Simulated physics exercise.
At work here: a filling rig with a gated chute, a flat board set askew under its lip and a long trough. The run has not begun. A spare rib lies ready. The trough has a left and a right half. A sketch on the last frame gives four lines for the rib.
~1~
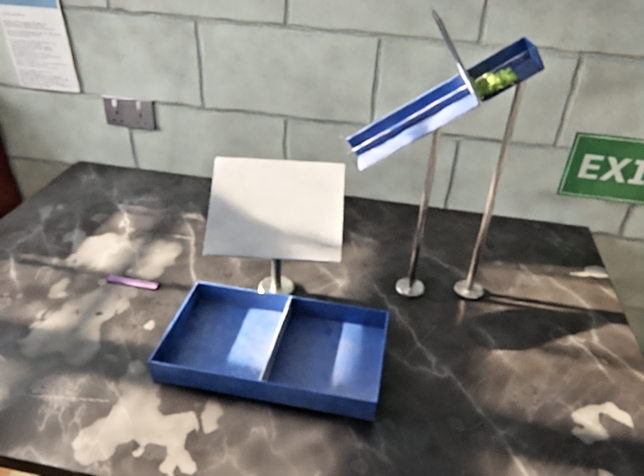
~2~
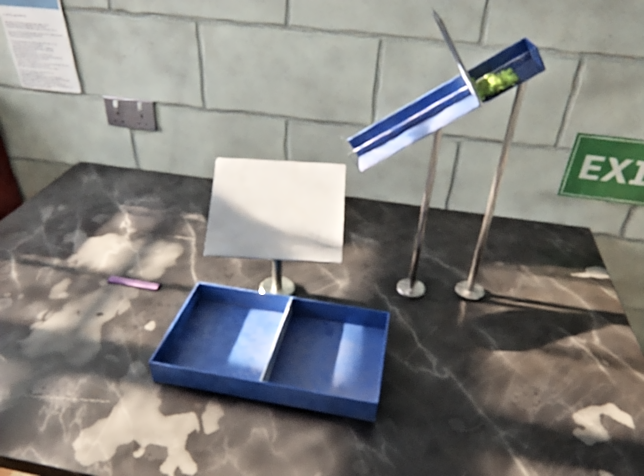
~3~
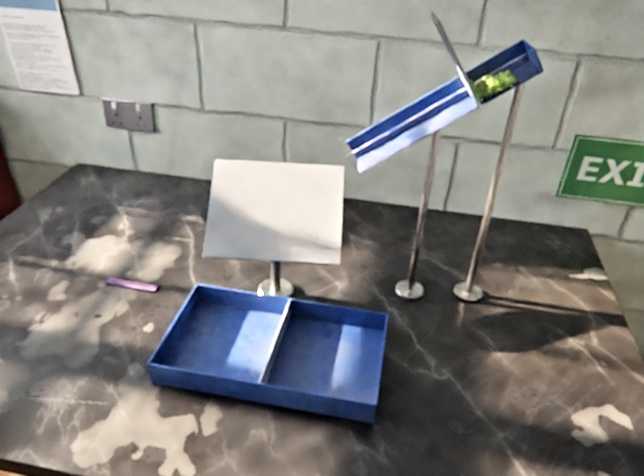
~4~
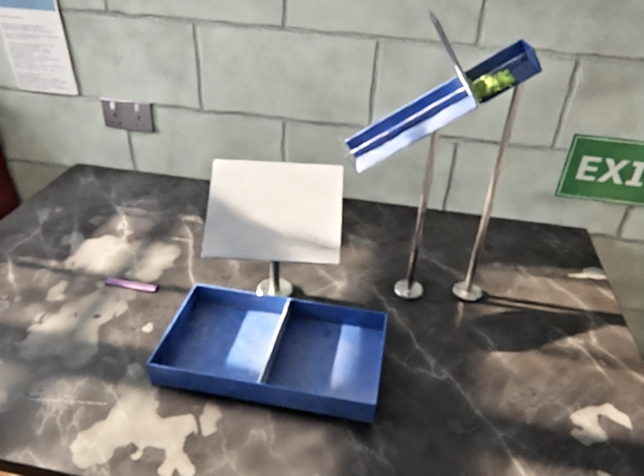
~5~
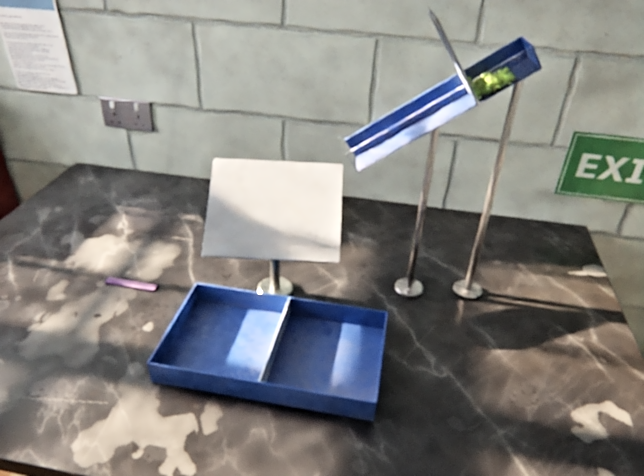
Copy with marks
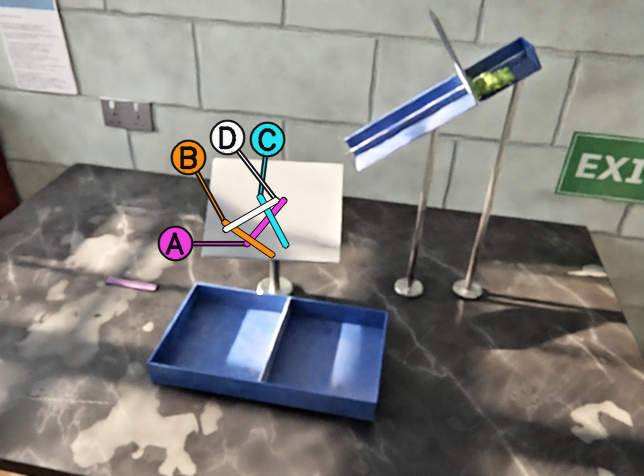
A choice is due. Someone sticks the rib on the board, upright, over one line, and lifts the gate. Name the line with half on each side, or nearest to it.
The answer is line B.
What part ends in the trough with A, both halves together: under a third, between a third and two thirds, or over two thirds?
It is over two thirds.
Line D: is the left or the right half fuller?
The left half.
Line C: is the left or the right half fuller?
More lands on the right.
On the marked copy, line A from (283, 200) to (246, 243); line B from (224, 222) to (271, 254); line C from (260, 196) to (285, 245); line D from (276, 200) to (225, 229).
Choosing A, of what is caught, the bulk in the left half, a small share in the right.
Choosing B, of what is caught, close to a third in the left half, close to two thirds in the right.
Choosing C, of what is caught, a small share in the left half, the bulk in the right.
Choosing D, of what is caught, the bulk in the left half, a small share in the right.
